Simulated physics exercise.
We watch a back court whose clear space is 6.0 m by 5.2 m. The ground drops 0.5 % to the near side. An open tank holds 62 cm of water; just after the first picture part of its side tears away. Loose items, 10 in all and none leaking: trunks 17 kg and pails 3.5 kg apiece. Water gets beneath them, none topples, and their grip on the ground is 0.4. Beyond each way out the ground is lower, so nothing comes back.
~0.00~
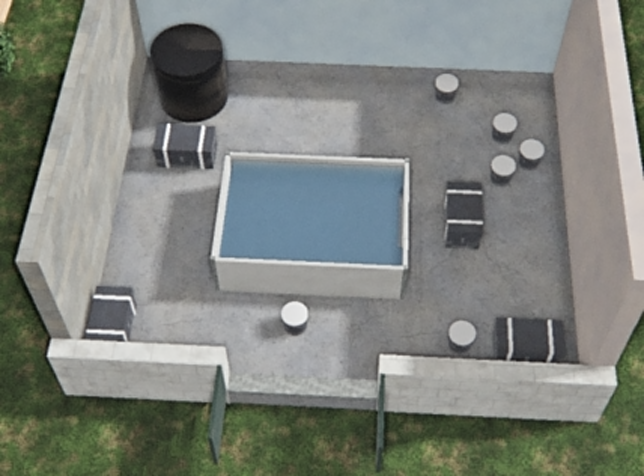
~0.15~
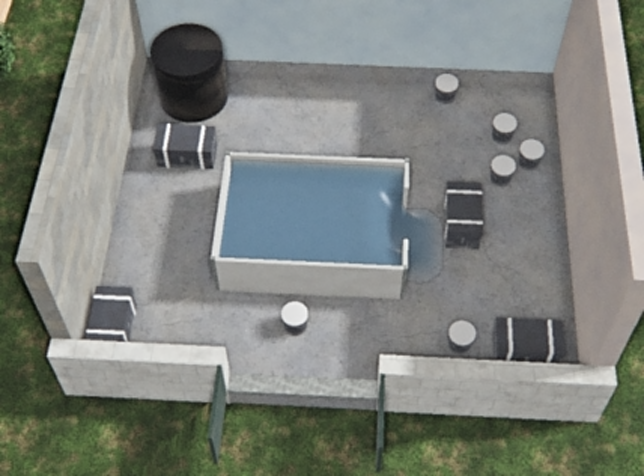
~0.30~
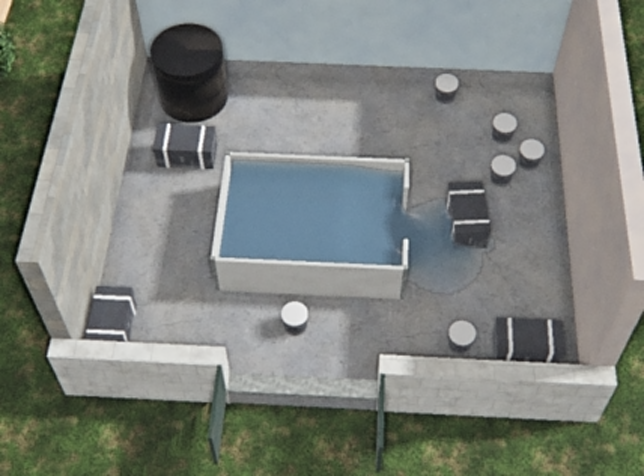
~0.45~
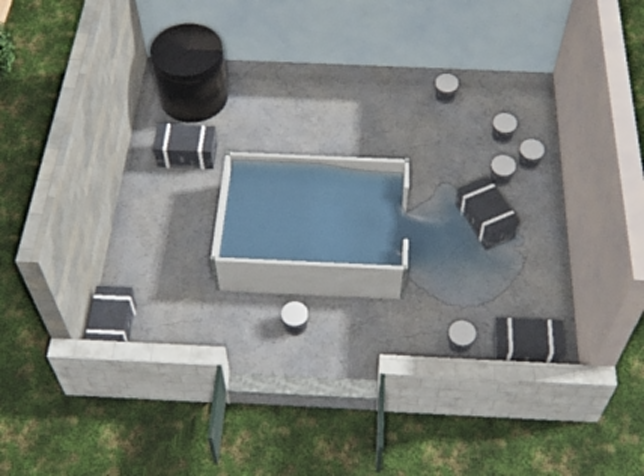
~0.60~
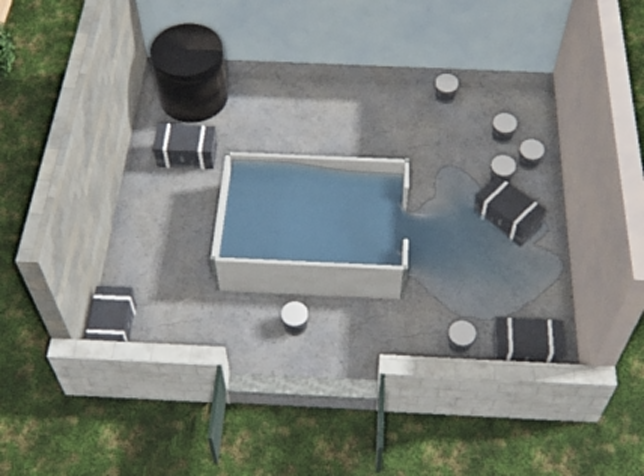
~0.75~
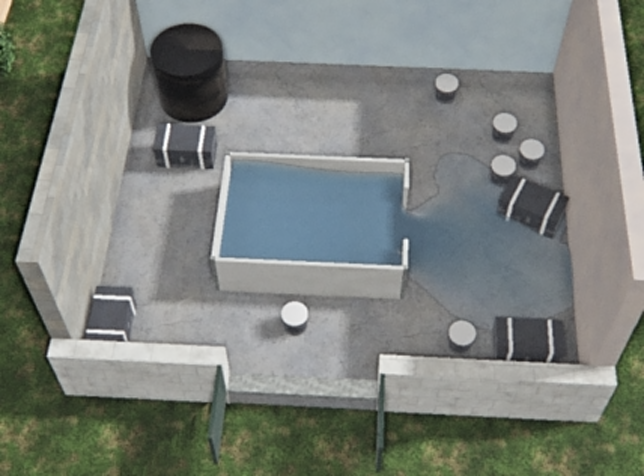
Water pours through a gap in the right side of a pale rectangular tank and spreads across the grey floor of a walled courtyard, seen from high above by a still camera. Dark trunks with white bands, small pale pails and a black barrel stand around it. The trunk nearest the gap slides rightward, turning as it goes, while everything else stays put.
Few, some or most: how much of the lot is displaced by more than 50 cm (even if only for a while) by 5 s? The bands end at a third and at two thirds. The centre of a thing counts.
It is two thirds or above.
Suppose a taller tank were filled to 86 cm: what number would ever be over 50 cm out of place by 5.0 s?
In that case 8 of them.
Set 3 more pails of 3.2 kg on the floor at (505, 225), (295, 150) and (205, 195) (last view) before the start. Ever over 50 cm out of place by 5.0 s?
In turn: Past it, less, short of it.
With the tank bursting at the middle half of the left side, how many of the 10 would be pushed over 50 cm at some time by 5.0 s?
In that case 5 of them.
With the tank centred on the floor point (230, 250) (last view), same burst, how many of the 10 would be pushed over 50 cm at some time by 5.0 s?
Then 7.
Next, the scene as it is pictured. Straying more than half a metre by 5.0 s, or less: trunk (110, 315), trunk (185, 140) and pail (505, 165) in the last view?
In turn: Short of it, under, more.
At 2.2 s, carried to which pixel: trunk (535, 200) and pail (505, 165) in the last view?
Near (533, 105) and (529, 79).
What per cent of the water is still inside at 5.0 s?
About 98 per cent.
After 1.1 s 1 of 10 are over 50 cm from their spots; 1 afloat.
After 2.2 s 4 of 10 are over 50 cm from their spots; 3 afloat.
After 3.5 s 7 of 10 are over 50 cm from their spots; 4 afloat.
After 5.0 s 8 of 10 are over 50 cm from their spots, and 8 have been at some point; 3 afloat.
